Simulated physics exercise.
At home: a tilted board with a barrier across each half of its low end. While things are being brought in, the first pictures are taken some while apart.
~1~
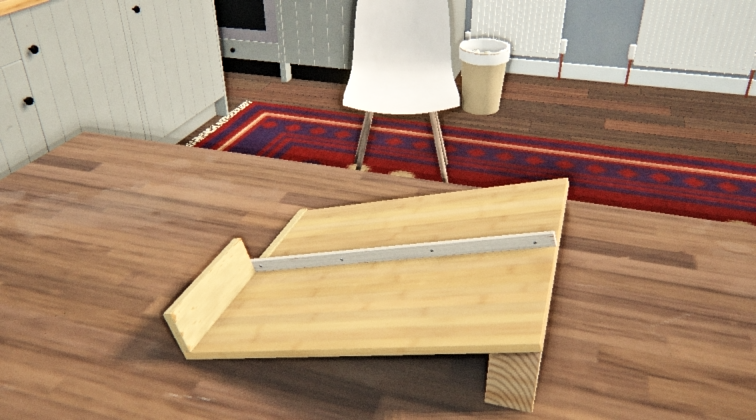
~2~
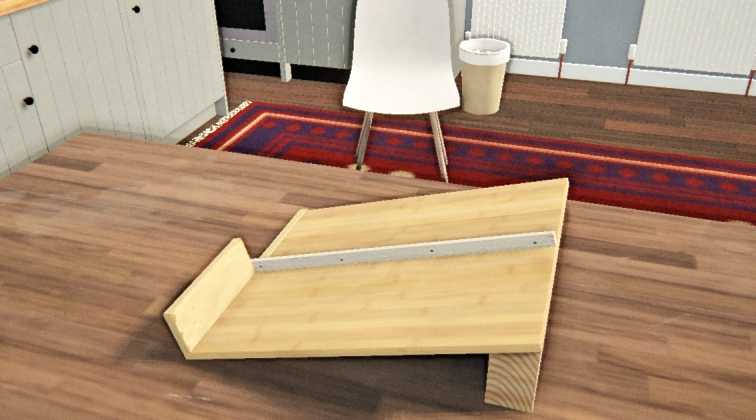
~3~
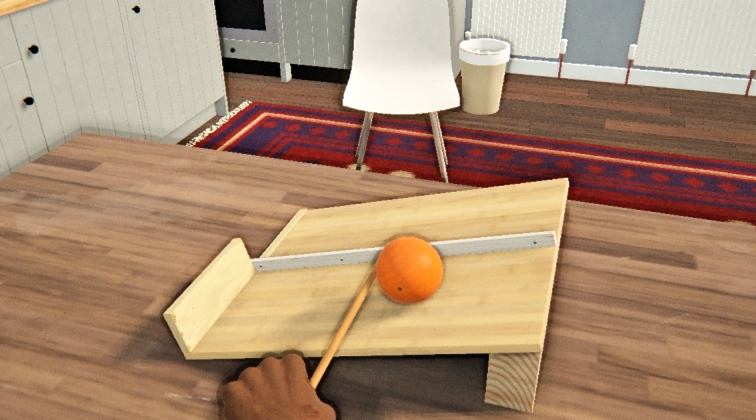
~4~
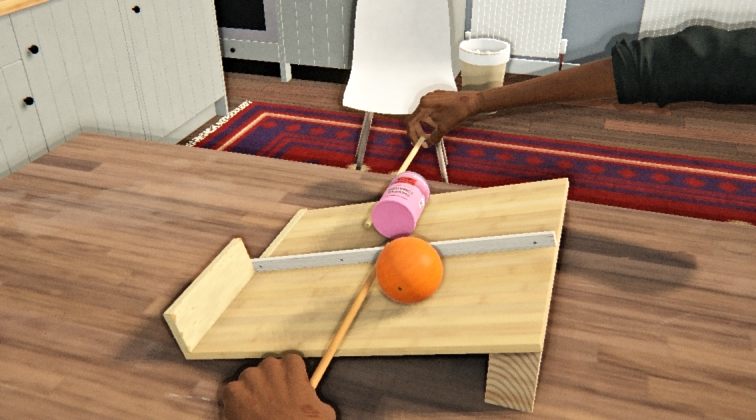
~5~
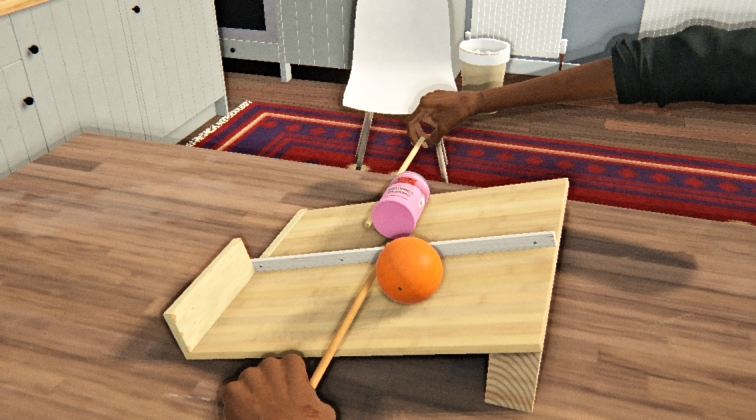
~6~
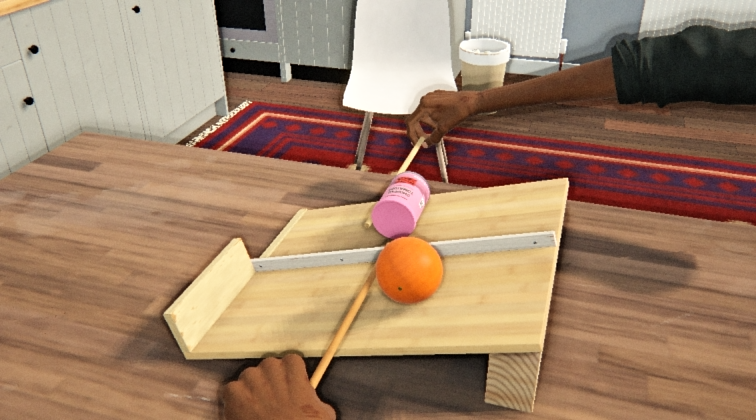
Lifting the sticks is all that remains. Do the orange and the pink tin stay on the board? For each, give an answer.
Orange stays put, pink tin falls off.
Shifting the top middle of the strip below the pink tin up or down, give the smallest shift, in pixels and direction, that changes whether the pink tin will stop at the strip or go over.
Roughly 8 pixels, upward.
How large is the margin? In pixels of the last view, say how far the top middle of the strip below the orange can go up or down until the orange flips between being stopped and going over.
24 pixels, downward.
Then, 0.66 s on from there, orange rolling on the board near (245, 284); pink tin off the board near (228, 220).
In the end, the orange is held by the strip, near (239, 284); the pink tin goes over the end.
